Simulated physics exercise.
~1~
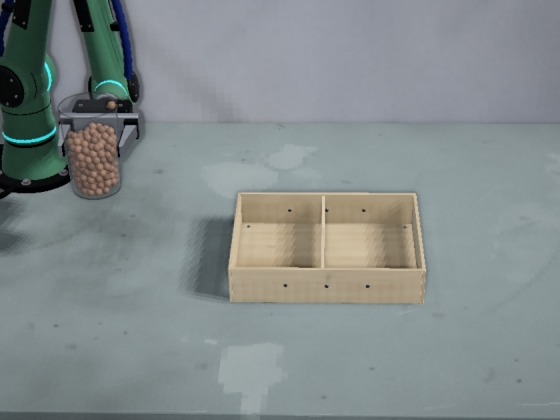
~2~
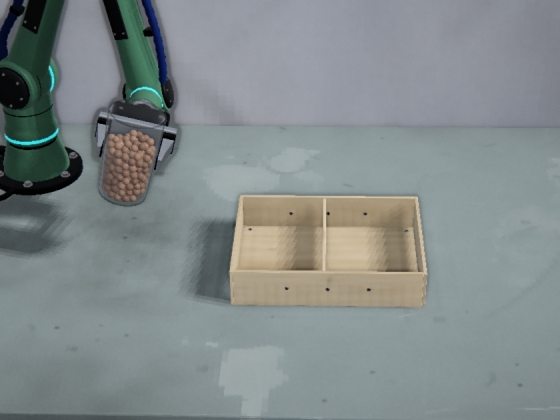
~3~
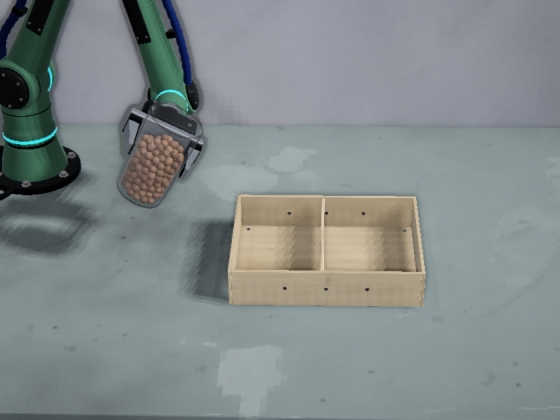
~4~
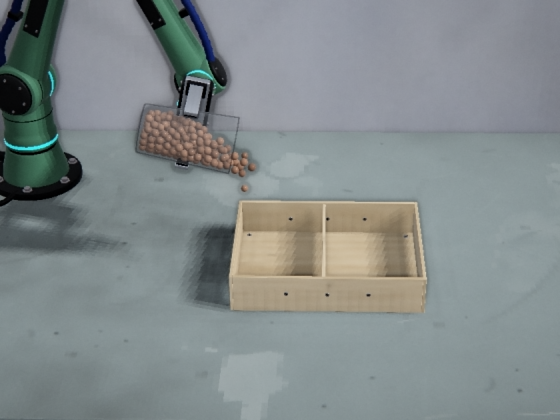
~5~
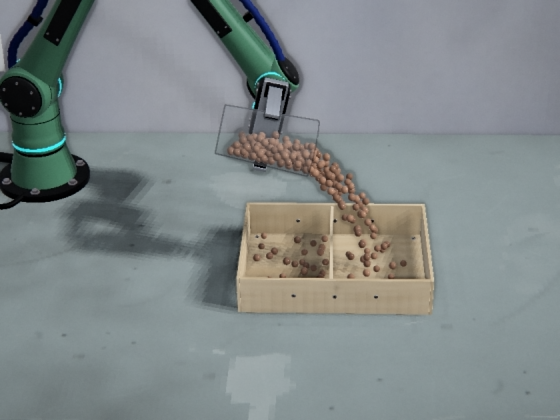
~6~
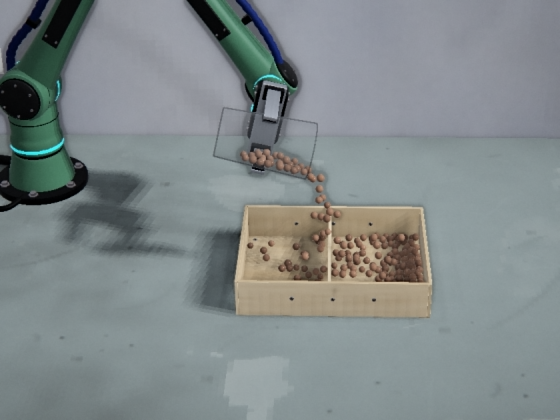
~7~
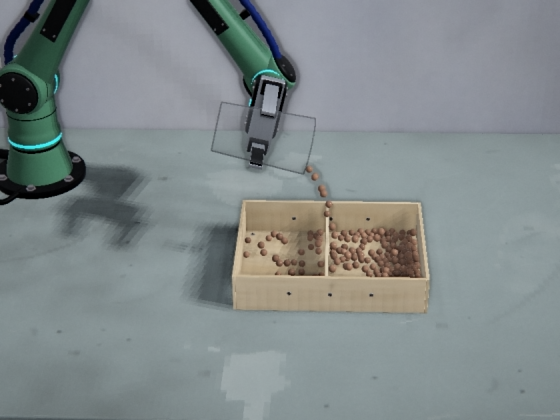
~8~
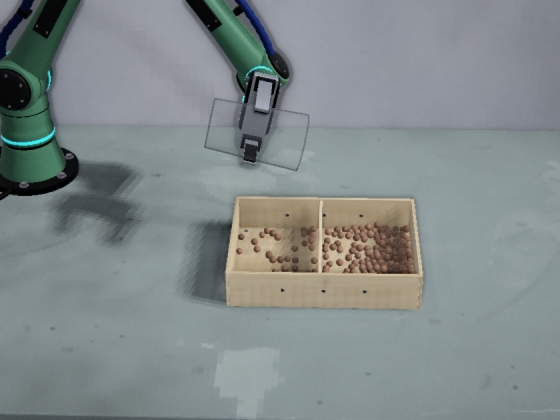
A green robot arm tips a clear beaker, pouring brown beads into both box compartments until empty.
